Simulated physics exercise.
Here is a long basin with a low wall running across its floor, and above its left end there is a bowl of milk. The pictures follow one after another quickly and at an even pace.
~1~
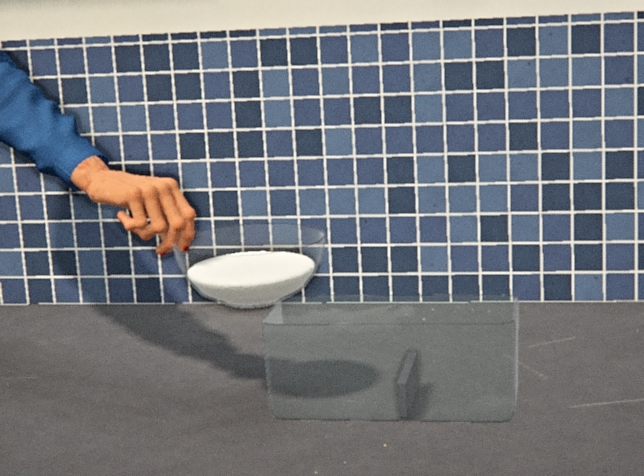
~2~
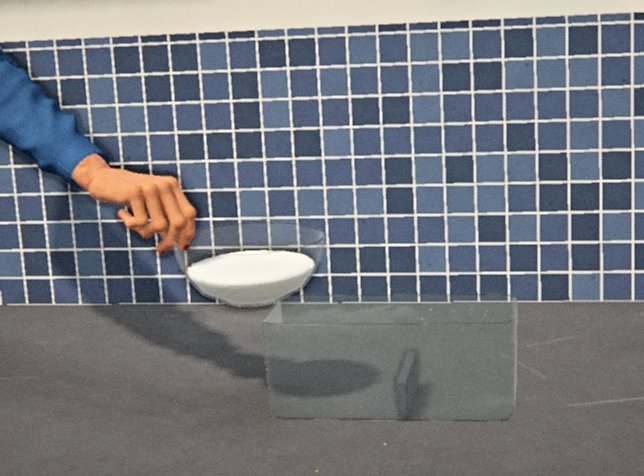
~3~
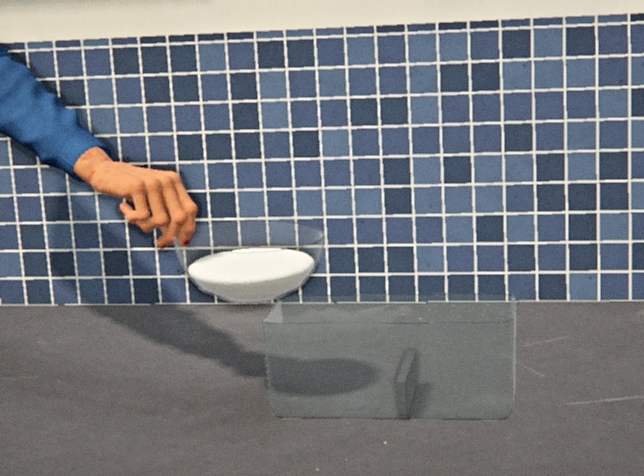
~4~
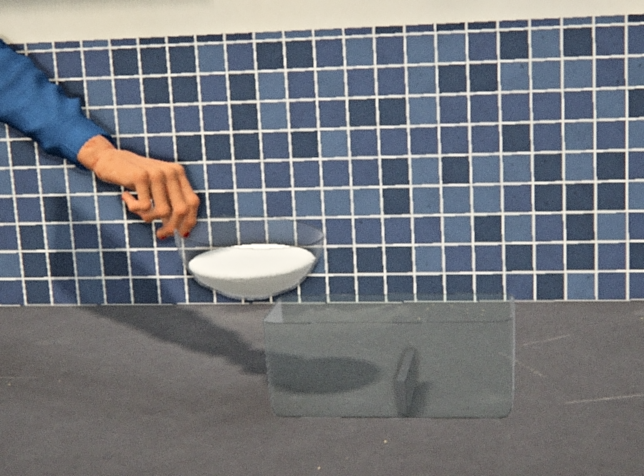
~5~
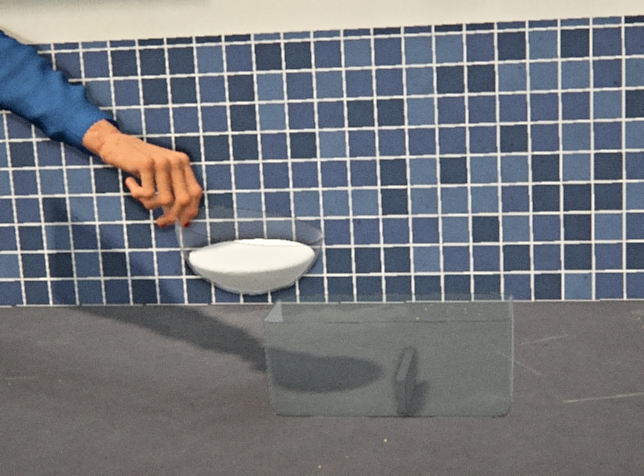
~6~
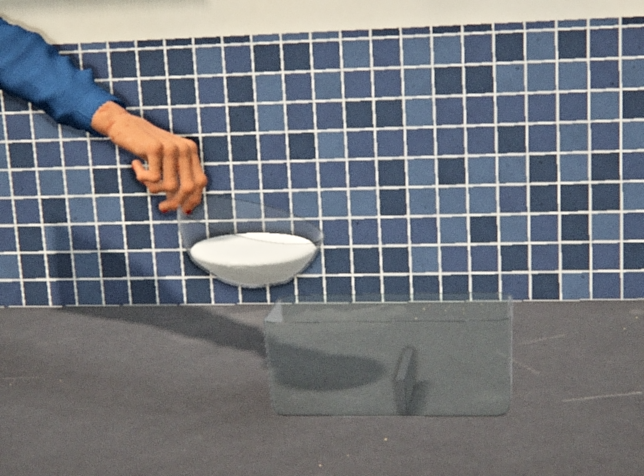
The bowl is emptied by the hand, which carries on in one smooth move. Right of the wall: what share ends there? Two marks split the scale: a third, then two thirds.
Finally a third to two thirds of it is on the right.
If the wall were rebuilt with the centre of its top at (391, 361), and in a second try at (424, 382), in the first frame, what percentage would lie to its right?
Estimated: 80 % first, 30 % second.
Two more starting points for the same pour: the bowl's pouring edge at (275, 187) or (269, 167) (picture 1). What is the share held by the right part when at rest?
First try 5 %, second try 5 %.
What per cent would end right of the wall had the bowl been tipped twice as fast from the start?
Somewhere near 60 percent.
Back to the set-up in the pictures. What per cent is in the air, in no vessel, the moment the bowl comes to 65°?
Roughly 35 in a hundred.
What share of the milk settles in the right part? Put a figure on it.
Some 55 parts in a hundred.
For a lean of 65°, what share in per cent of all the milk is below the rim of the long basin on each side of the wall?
The left part holds 5 percent and the right part 0 percent.
A moment on, the bowl is tipped part way and 58 per cent is still to pour, 7 is left of the wall and 0 right of it.
Next, the bowl is tipped on its side and 4 per cent is still to pour, 33 is left of the wall and 45 right of it.
Then the bowl is tipped on its side and 0 per cent is still to pour, 46 is left of the wall and 53 right of it.
Later the bowl is tipped on its side and 0 per cent is still to pour, 46 is left of the wall and 53 right of it.
Finally, 46 per cent lies left of the wall, 53 right of it and 1 outside.
